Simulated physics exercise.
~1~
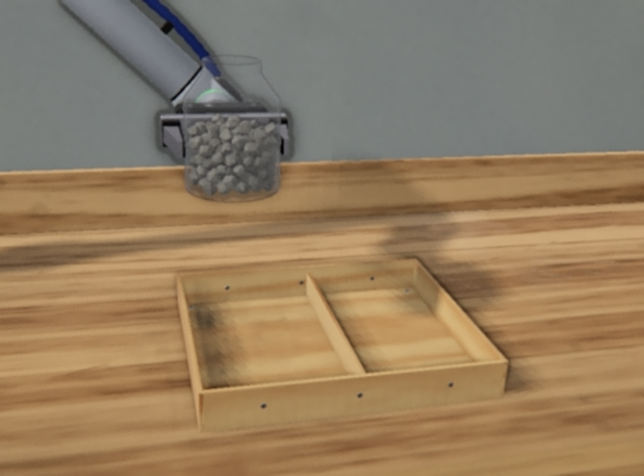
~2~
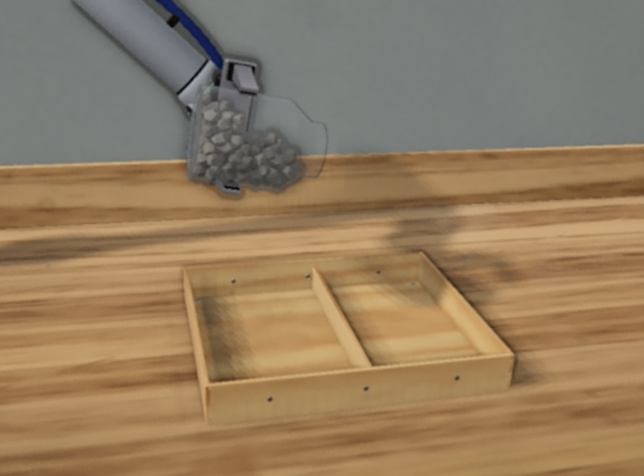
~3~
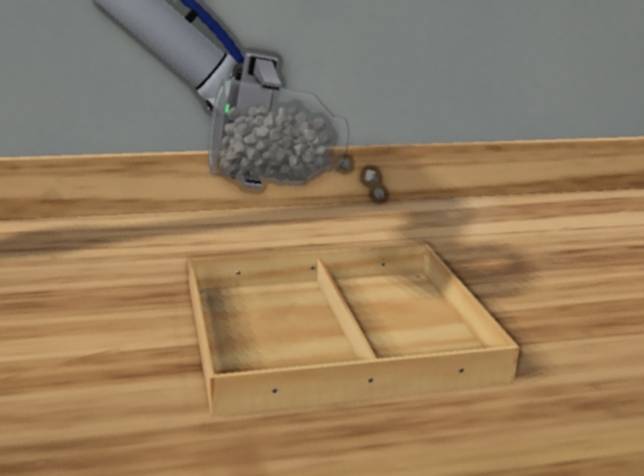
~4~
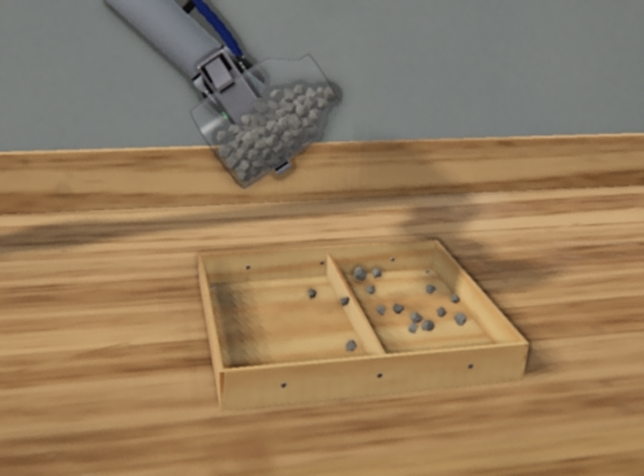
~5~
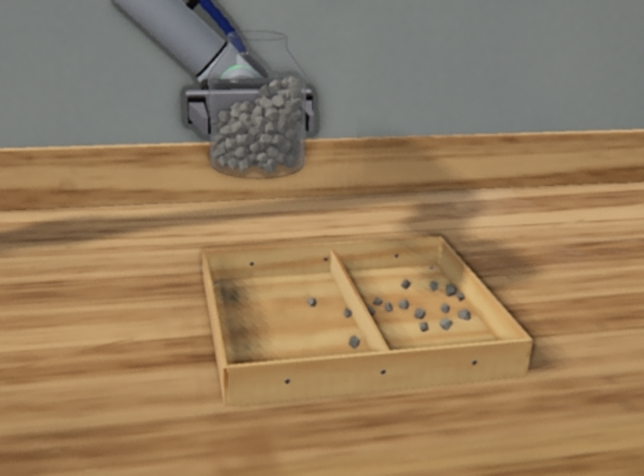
A grey robot arm with a blue cable holds a clear jar of grey pebbles at the upper left, above a pale wooden tray split in two by a cross wall. The tray sits on a striped wooden tabletop before a grey wall, seen from slightly above. The arm tips the jar onto its side towards the right, and the pebbles slide to its mouth. A few drop out, and more land in the tray, mostly in the right part. The arm turns the jar back upright, still holding most of its pebbles, with only a few lying in the left part.
